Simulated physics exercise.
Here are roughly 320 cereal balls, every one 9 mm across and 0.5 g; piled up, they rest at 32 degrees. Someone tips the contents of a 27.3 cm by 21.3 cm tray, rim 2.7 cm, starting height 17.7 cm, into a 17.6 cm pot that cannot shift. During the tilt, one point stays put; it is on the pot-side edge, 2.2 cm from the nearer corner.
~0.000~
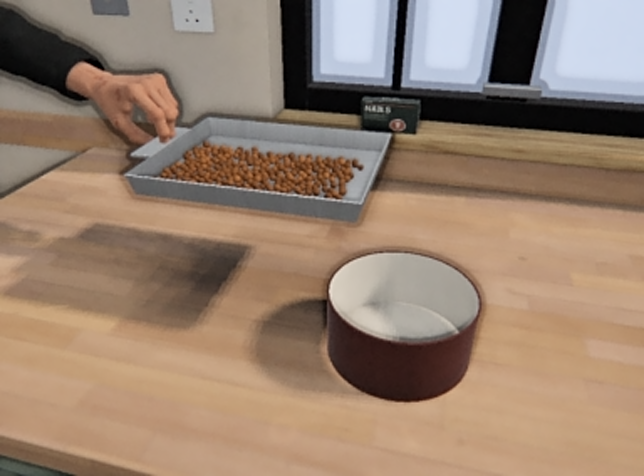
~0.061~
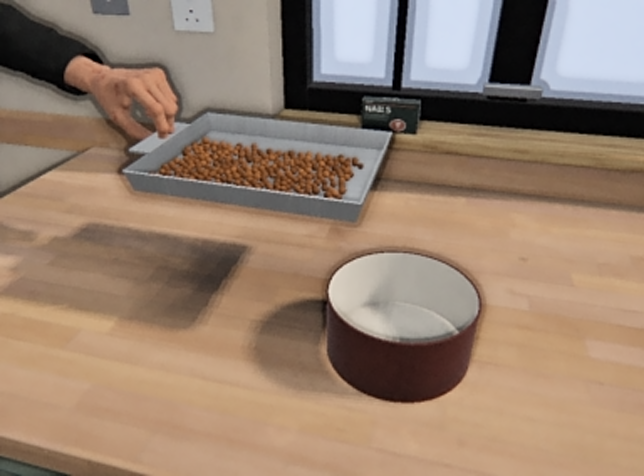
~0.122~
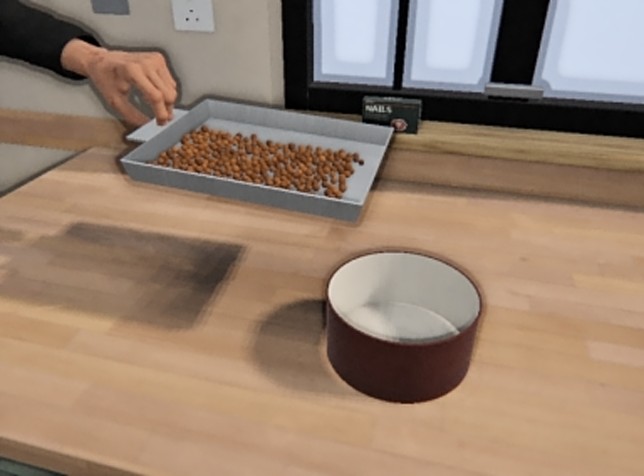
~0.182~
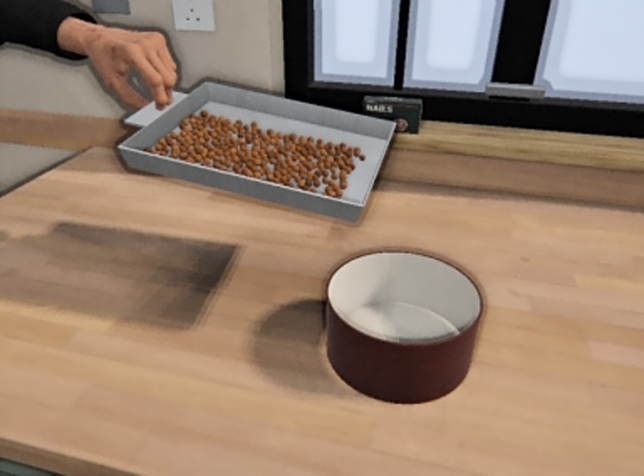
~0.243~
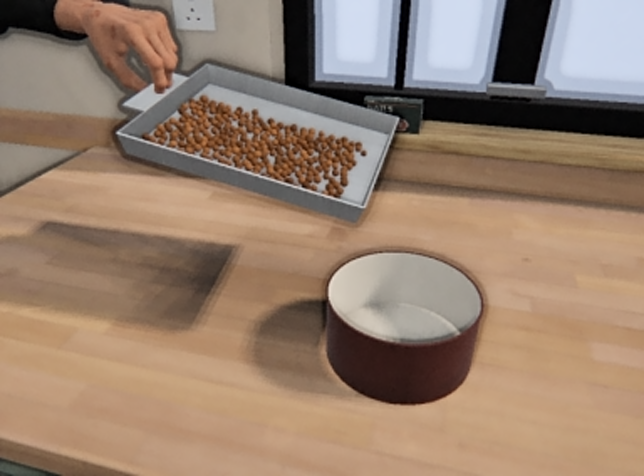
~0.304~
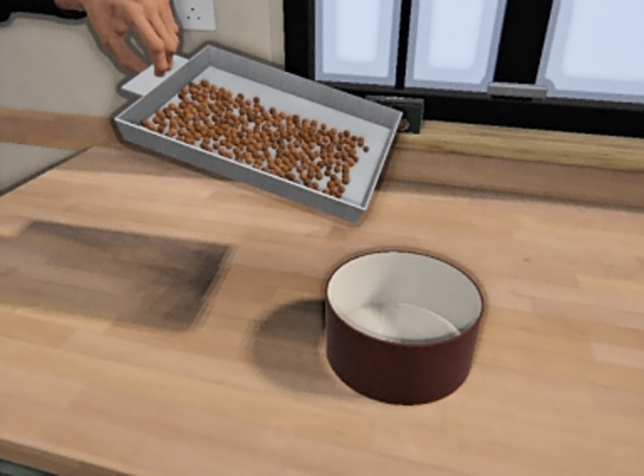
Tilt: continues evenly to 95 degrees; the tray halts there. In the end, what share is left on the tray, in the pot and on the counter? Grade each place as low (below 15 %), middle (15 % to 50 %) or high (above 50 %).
Tray - low; pot - high; counter - low.
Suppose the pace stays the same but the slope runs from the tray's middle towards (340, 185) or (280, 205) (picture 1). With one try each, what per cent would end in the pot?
I'd put it at about 75 per cent for the first tilt and about 35 per cent for the second.
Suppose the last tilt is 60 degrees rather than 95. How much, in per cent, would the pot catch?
In that case some 10 per cent.
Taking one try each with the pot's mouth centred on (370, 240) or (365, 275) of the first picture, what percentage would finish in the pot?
Estimates: 0 in a hundred and 85 in a hundred.
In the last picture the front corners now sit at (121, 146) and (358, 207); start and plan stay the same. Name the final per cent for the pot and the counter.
Pot 50 % / counter 45 %.
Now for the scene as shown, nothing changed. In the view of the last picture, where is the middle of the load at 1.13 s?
(351, 143), roughly.
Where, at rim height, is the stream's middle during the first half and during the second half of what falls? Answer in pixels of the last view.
Earlier half close to (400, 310), later half at (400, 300) in pixels.
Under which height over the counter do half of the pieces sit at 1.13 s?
Median height: Approx. 26 cm.
After 0.80 s, tilt 54 degrees; the tray holds 100 %, the pot 0 %.
Then, at 1.13 s, tilt 79 degrees; the tray holds 100 %, the pot 0 %.
Then, at 1.56 s, tilt 95 degrees; the tray holds 10 %, the pot 85 %.
By 2.4 s all is still; tray 0 %, pot 100 %, counter 0 %.
